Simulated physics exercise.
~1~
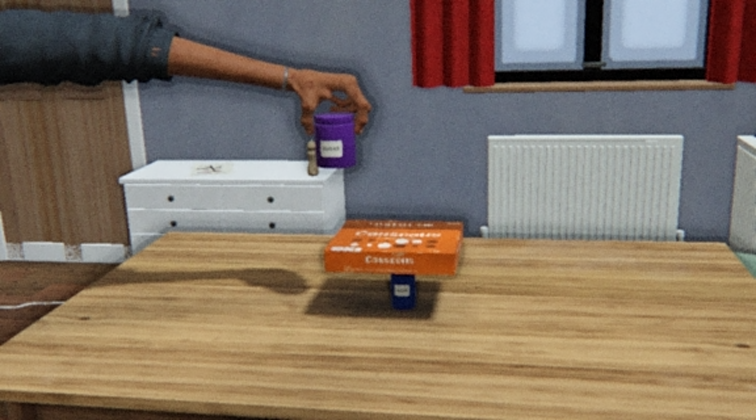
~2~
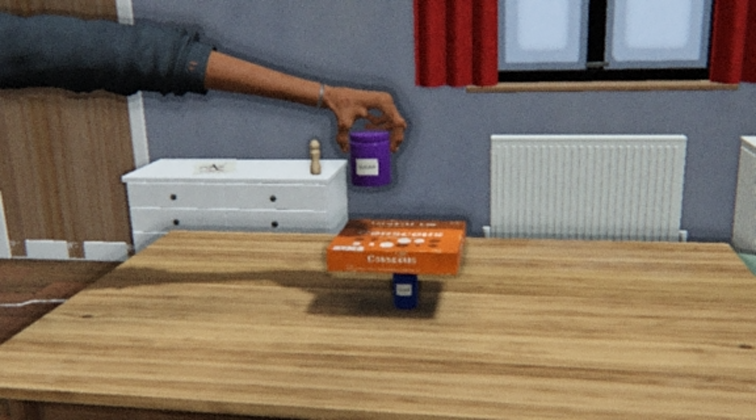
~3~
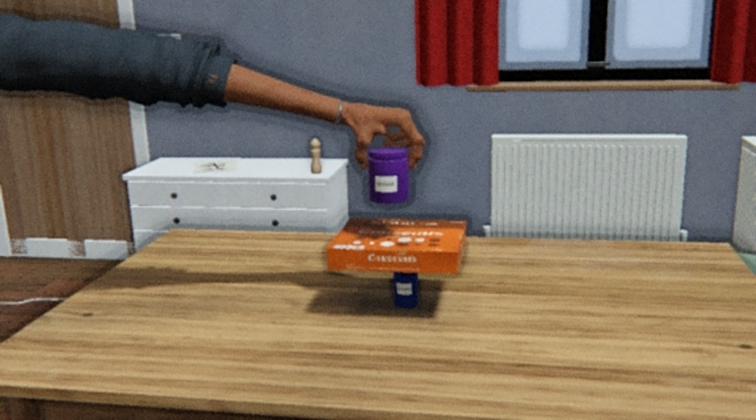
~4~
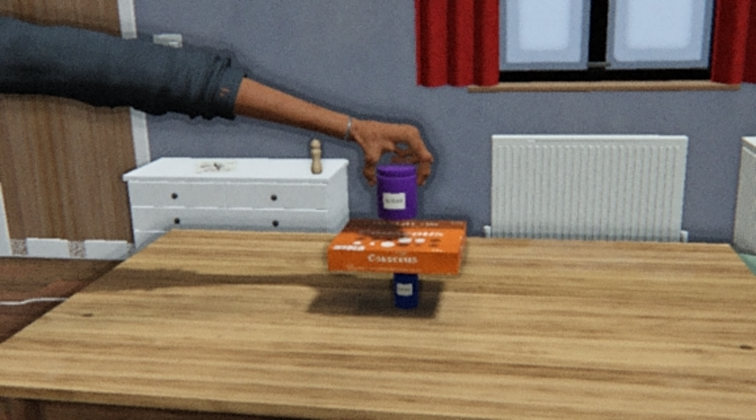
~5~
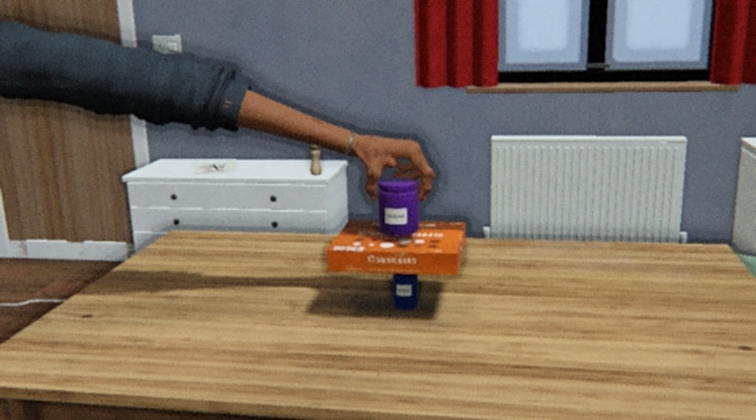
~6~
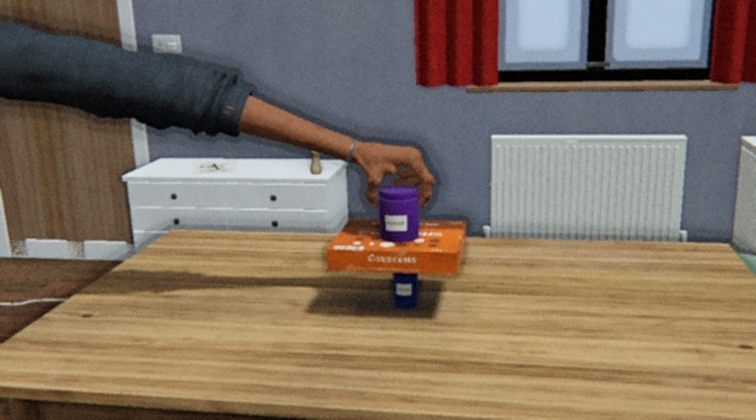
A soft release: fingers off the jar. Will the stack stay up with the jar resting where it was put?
Watch - it survives it nicely.
Then, 0.30 s later than the last frame, all is still.
Then, 0.70 s later than the last frame, purple jar resting near (399, 213).
When it is over, all 3 as before. End places, in pixels of the last picture, purple jar near (399, 213). The stack stays up.
